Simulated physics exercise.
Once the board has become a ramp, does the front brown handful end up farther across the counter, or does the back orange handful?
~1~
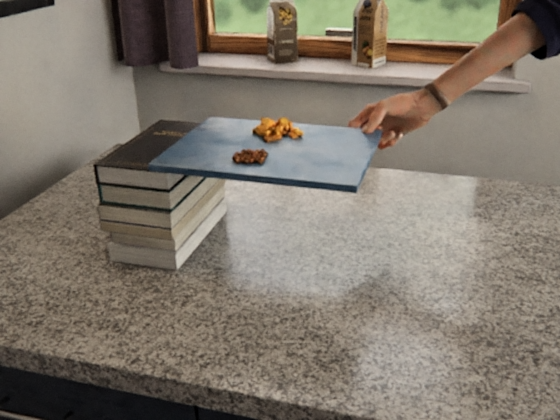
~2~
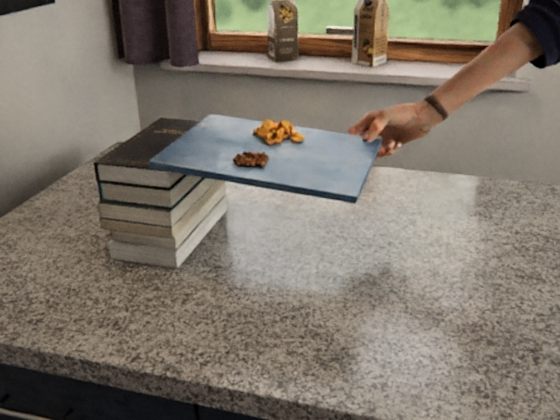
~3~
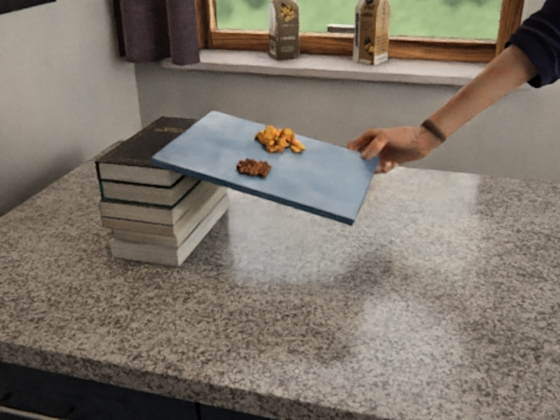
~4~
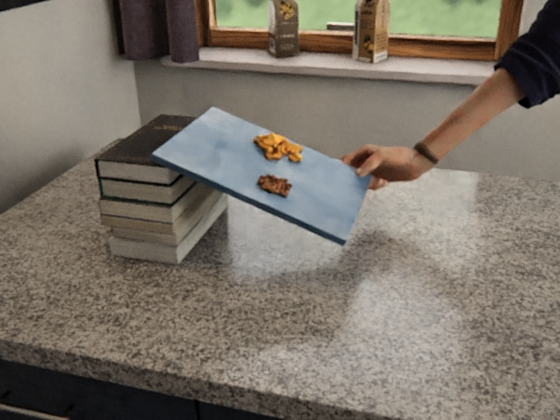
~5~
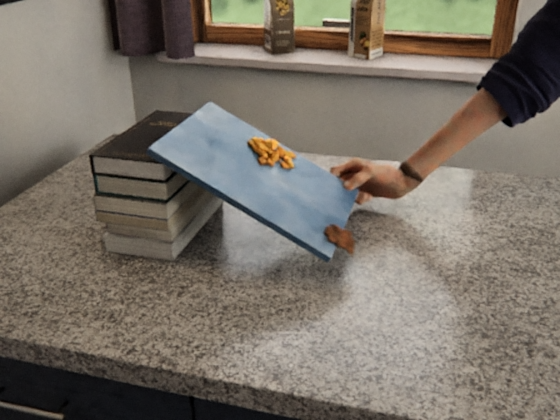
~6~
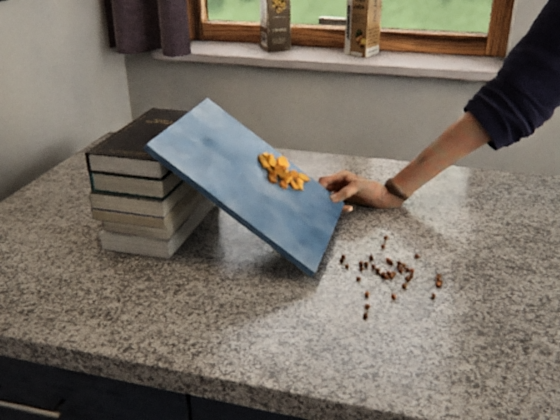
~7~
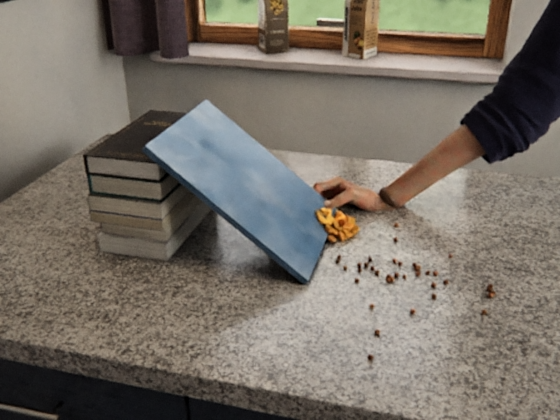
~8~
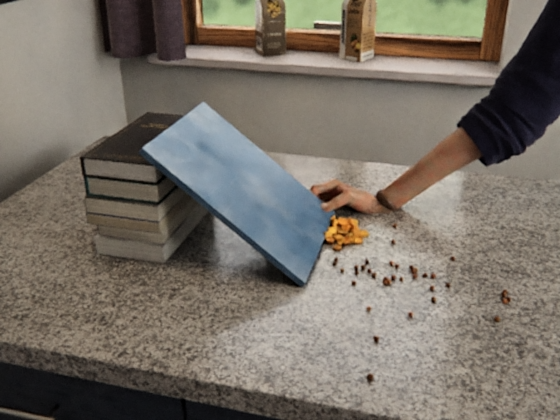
The front brown handful ended up farther out, scattered across the counter, while the orange pieces mostly stayed heaped at the foot of the board.
A blue board propped on a pile of books tilted as a hand lowered its right end to the counter; the small brown bits slid off first and scattered, then the orange pieces slid down and stopped in a heap at its foot.
